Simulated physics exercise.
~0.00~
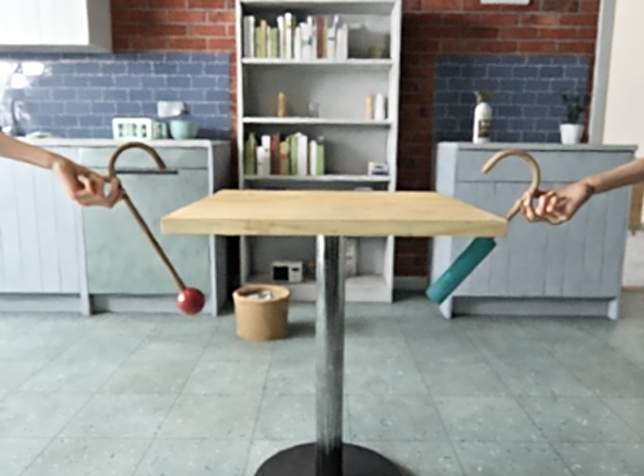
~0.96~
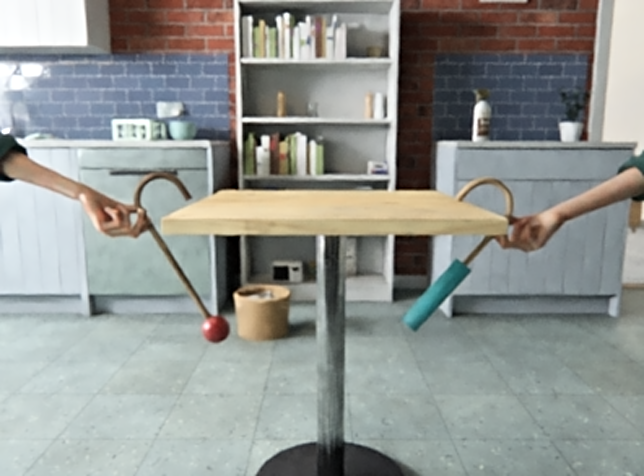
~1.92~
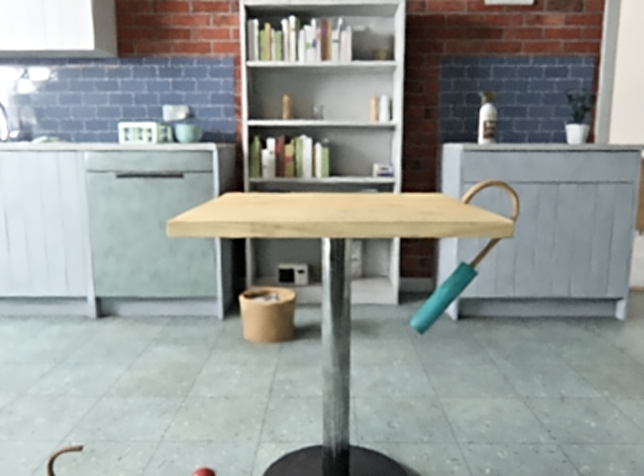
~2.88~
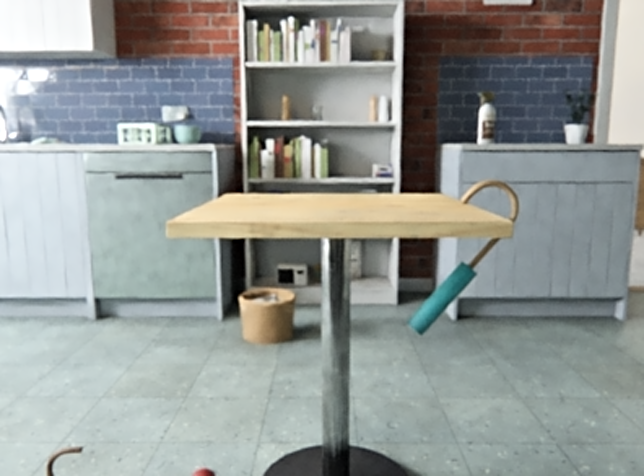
A red-tipped ladle and a turquoise umbrella were hooked over opposite ends of a small wooden table by two hands, and once the hands had gone, the ladle on the left was down on the floor while the umbrella stayed hanging on the right.
